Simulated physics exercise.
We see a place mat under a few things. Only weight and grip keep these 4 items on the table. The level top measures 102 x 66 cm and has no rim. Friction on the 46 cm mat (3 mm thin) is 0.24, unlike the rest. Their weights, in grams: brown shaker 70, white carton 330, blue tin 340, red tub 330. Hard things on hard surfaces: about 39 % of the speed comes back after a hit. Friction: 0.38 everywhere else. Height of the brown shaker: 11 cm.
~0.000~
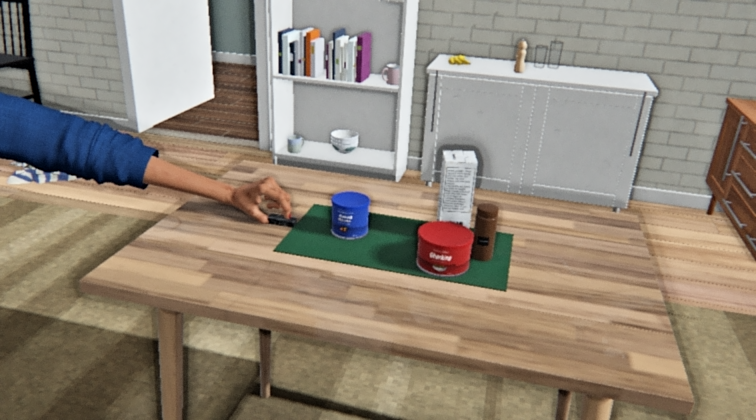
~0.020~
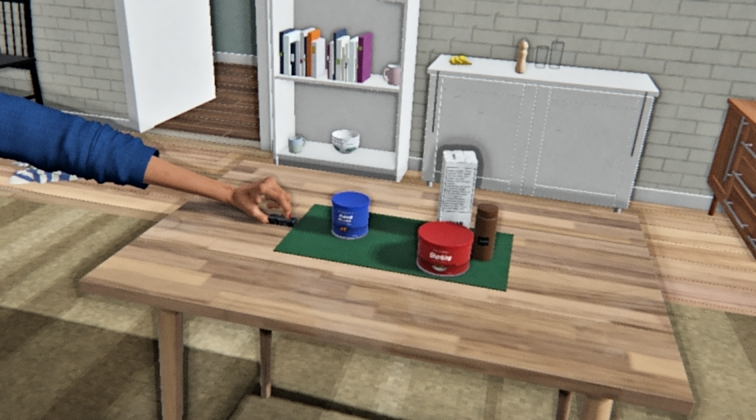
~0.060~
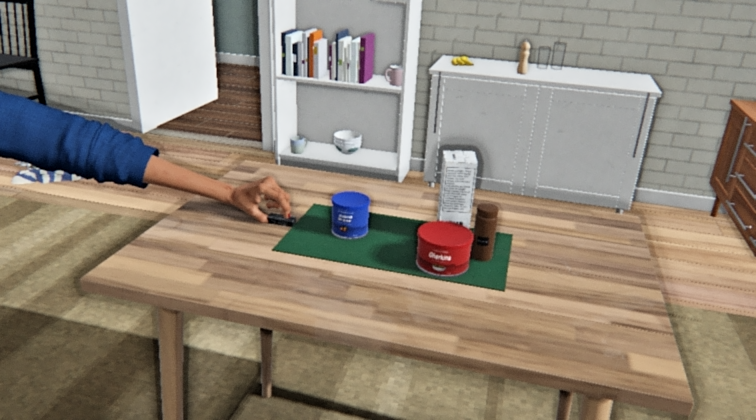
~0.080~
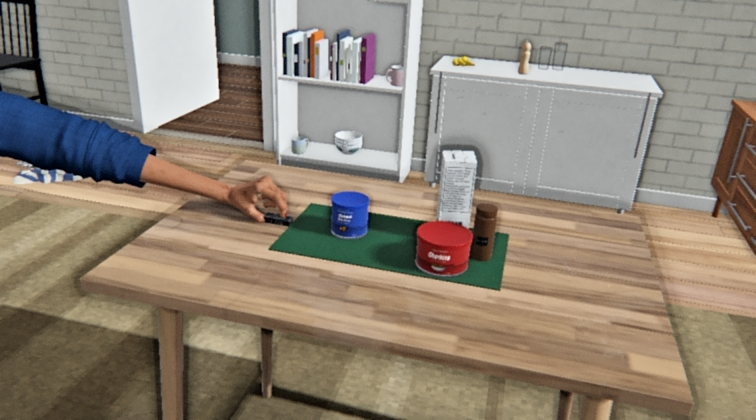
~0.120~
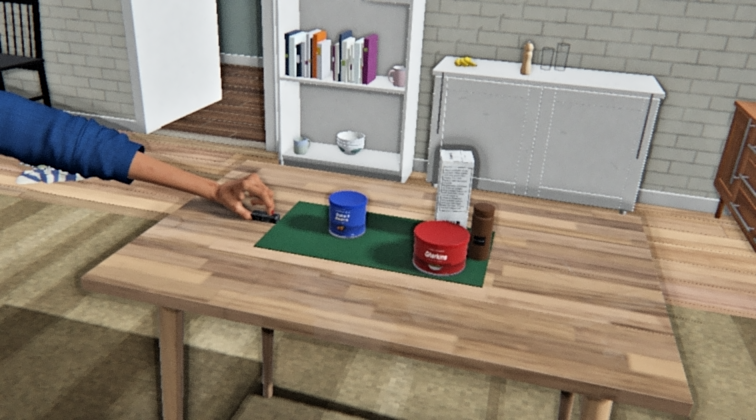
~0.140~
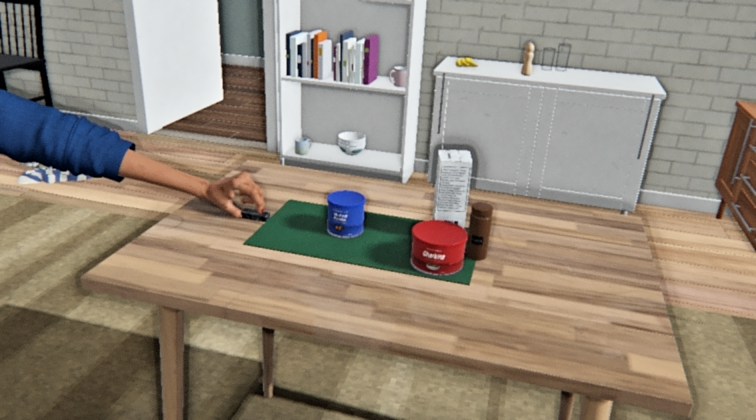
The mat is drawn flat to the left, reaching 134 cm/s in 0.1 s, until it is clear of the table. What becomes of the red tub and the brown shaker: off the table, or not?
The red tub stays on the table and the brown shaker stays on the table.
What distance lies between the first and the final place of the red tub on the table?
Some 8 cm.
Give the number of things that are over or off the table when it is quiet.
In all, 1.
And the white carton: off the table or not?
The white carton ends on the table.
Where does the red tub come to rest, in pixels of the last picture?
Around (403, 243).
After 0.34 s, 34 cm of pull; red tub moved 8 cm near (404, 243); brown shaker 7° off upright near (469, 230); white carton 8° off upright.
After 0.64 s, 74 cm of pull; blue tin now off the table; red tub moved 8 cm near (403, 243); brown shaker moved 3 cm near (472, 232).
After 0.94 s, 96 cm of pull; red tub moved 8 cm near (403, 243); brown shaker moved 3 cm near (472, 232); white carton 4° off upright.
In the end (1.9 s), off the table, blue tin; not toppled but over 6 cm from the start, white carton and red tub; brown shaker under 6 cm from the start. At the end, from the last picture's camera, red tub near (403, 243), brown shaker near (472, 232).
